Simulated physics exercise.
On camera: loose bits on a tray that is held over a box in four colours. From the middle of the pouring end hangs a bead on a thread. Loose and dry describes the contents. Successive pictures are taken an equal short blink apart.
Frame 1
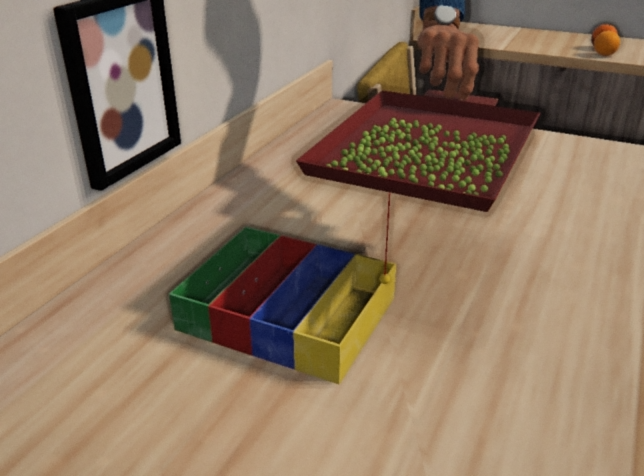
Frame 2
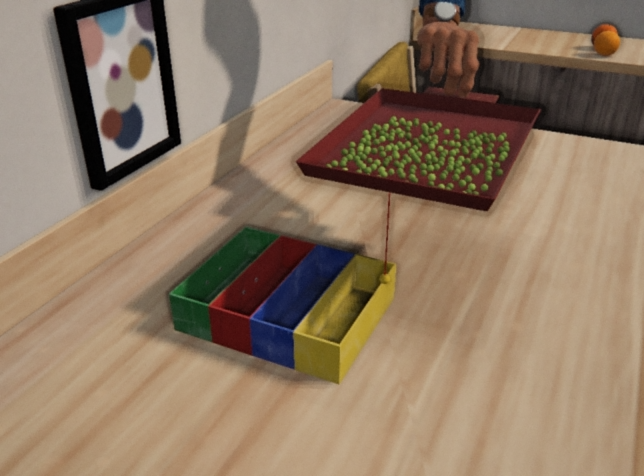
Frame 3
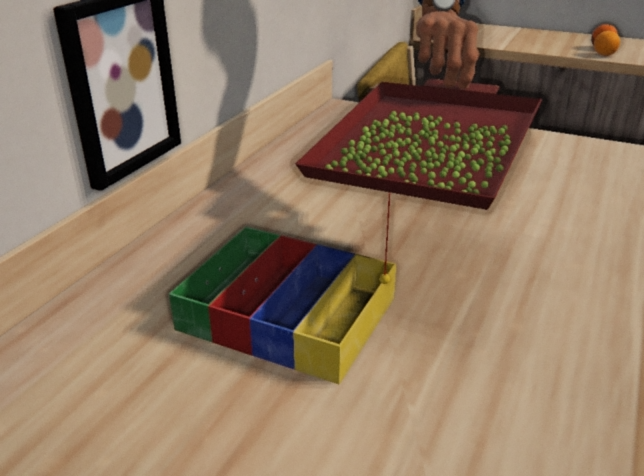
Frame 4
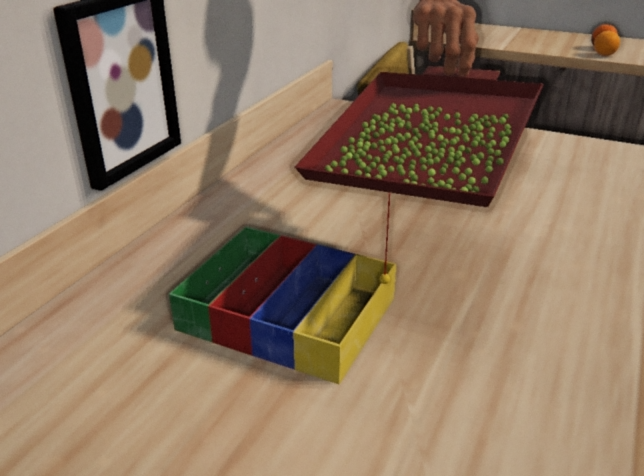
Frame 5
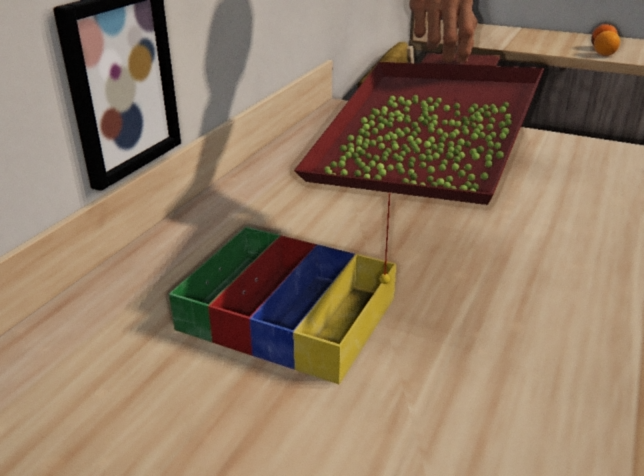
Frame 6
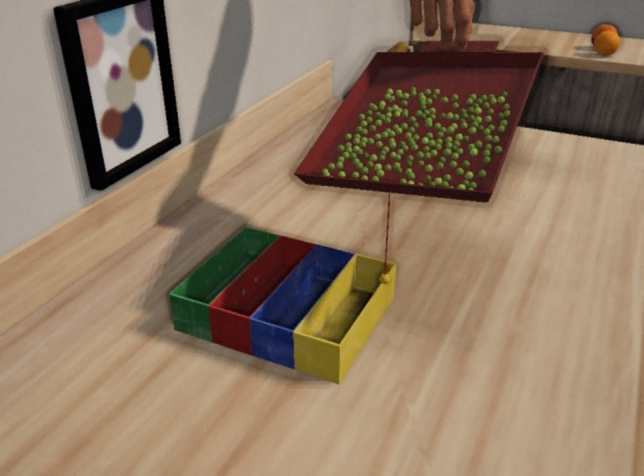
A dark red tray of green peas, gripped by a hand at its far side, starts nearly level, then its far edge rises gradually while the peas shift slightly; the green, red, blue and yellow box below stays still.
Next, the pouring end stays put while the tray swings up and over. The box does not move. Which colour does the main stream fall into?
The blue cell.
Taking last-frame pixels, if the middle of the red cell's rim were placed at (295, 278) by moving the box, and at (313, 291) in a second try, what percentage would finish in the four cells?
100 and 100 in a hundred, in turn.
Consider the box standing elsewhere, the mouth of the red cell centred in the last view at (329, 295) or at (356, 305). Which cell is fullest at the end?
At the first place the green one, at the second green.
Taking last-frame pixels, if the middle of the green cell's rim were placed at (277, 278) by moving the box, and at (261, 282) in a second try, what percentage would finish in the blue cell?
20 and 20 %.
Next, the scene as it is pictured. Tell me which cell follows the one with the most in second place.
Next in line is the yellow one.
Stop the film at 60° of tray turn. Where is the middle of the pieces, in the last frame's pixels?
The middle of the pieces sits at roughly (352, 177).
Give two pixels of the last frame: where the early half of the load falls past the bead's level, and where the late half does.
Around (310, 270) and then (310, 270).
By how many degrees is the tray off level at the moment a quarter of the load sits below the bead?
Roughly 90 degrees at that moment.
Soon after the last picture, tray tipped steeply; nearly all on the tray; a stray few in the red cell; a stray few in the blue cell; a small part falling or outside the box.
A little later, tray tipped right over; a small part on the tray; about a third in the blue cell; about a quarter in the yellow cell; a small part in the red cell; about a quarter falling or outside the box.
Later still, tray tipped past a quarter turn; about two thirds in the blue cell; about a quarter in the yellow cell; a small part in the red cell; a stray few falling or outside the box.
At rest, tray tipped past a quarter turn; about two thirds in the blue cell; about a quarter in the yellow cell; a small part in the red cell; none in the green cell; a stray few outside the box.
